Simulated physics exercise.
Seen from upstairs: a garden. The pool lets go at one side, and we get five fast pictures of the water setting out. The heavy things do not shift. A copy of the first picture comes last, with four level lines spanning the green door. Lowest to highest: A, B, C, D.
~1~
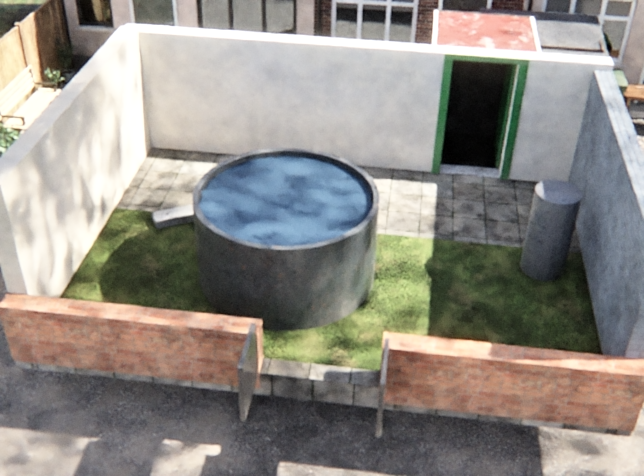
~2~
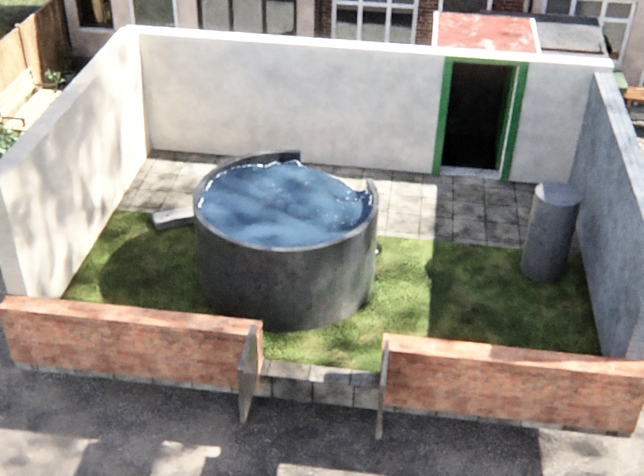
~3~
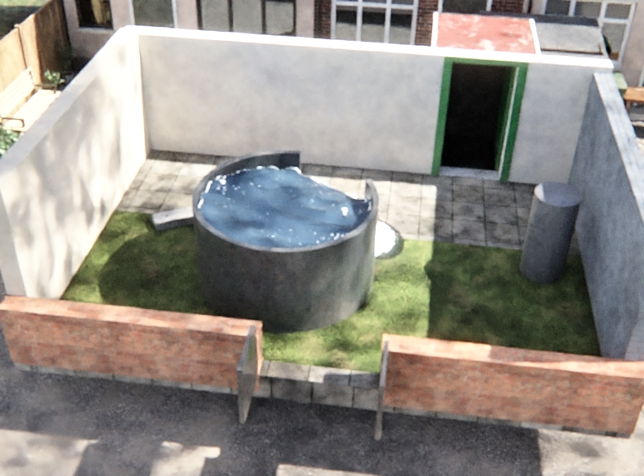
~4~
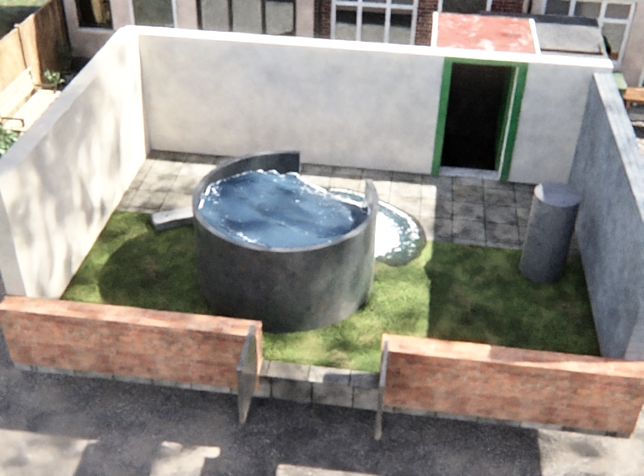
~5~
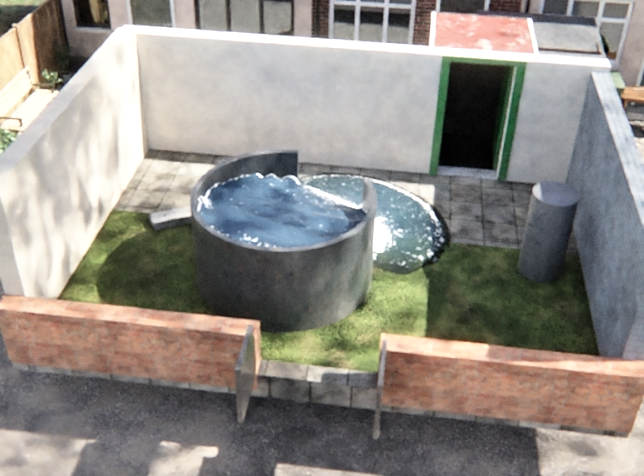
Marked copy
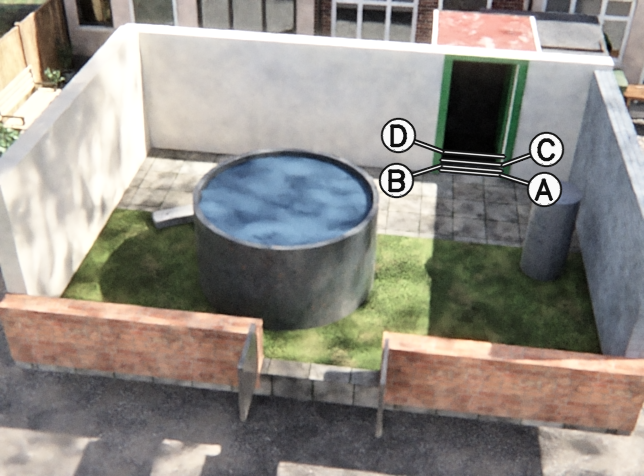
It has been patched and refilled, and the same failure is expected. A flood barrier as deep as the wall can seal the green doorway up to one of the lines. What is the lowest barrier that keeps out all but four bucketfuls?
Go for D.
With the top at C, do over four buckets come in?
Yes, that goes wrong.
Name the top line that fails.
The answer is C.
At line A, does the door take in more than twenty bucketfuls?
Yes, clearly.
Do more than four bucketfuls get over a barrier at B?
Yes, that goes wrong.
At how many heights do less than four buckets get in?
One.
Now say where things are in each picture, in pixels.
Water in the pool at rest, its middle at (286, 200); foot of the green doorway at (470, 175); open gate at (323, 322), in the first frame.
Water covers 1 % of the ground, its front hidden from here, in the second frame.
Water covers 4 % of the ground, its front hidden from here, in the third frame.
Front seen at (411, 223), 8 % of the ground wet, in the fourth frame.
Front seen at (391, 185), 15 % of the ground wet, in the fifth frame.
On the marked copy, A at (470, 172); B at (471, 168); C at (471, 162); D at (473, 154); from the bottom up A, B, C, D.
If A is chosen, dozens of bucketfuls pour in.
If B is chosen, dozens of bucketfuls pour in.
If C is chosen, about 8 bucketfuls get in.
If D is chosen, a splash gets over, under a bucket.
